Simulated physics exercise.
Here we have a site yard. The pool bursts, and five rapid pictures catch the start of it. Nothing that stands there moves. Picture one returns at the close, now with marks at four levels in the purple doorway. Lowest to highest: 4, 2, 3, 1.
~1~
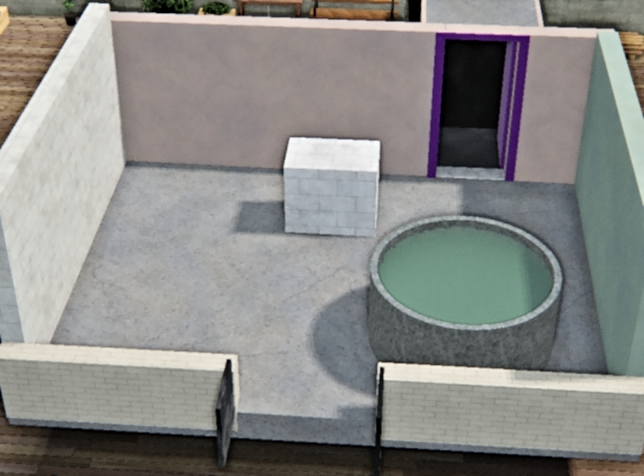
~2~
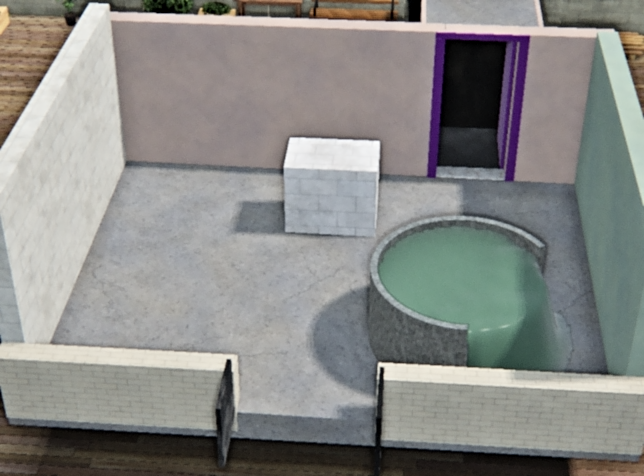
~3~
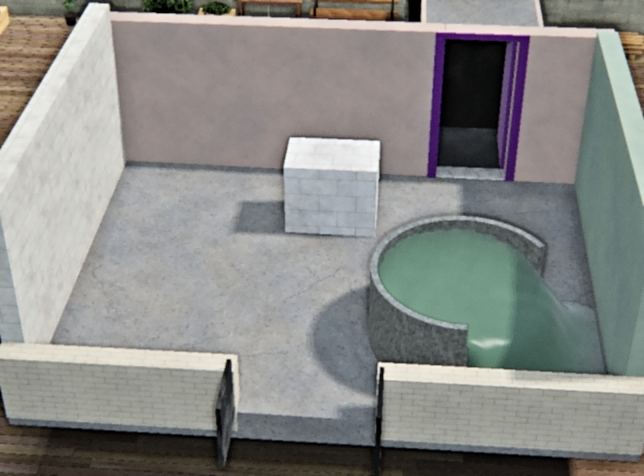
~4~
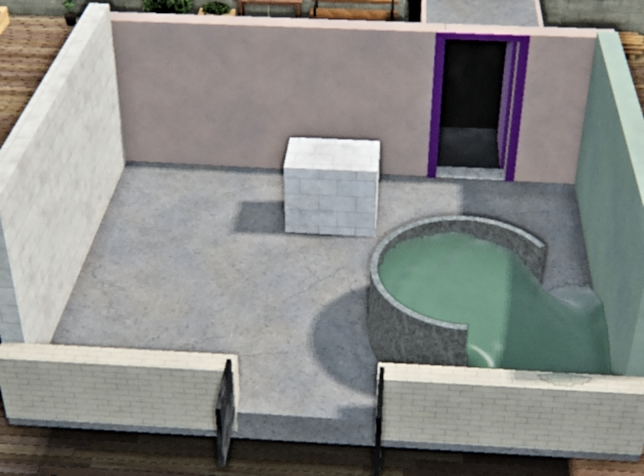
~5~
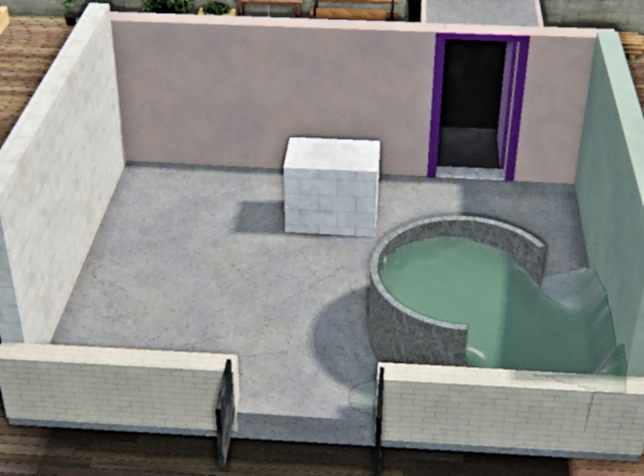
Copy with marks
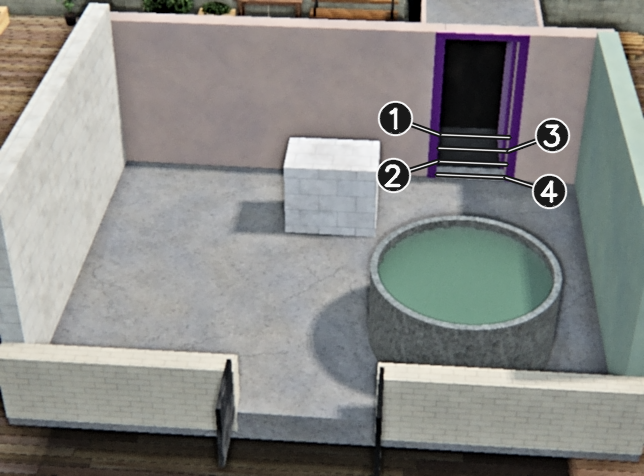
In a walled yard, a round pool of green water sat still until its front right side vanished, and the water poured out, spreading across the right corner and up against the walls.
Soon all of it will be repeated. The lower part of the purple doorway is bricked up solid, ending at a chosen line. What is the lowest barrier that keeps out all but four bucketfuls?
2 will do.
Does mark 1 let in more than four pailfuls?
No, not at all.
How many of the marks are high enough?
Three of the four.
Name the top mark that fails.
The answer is 4.
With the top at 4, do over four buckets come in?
Yes, that goes wrong.
On the marked copy, 1 at (474, 136); 2 at (472, 162); 3 at (473, 149); 4 at (470, 176); from the bottom up 4, 2, 3, 1.
With 1, nothing gets over.
With 2, a bucket or two gets in.
With 3, nothing gets over.
With 4, dozens of bucketfuls pour in.
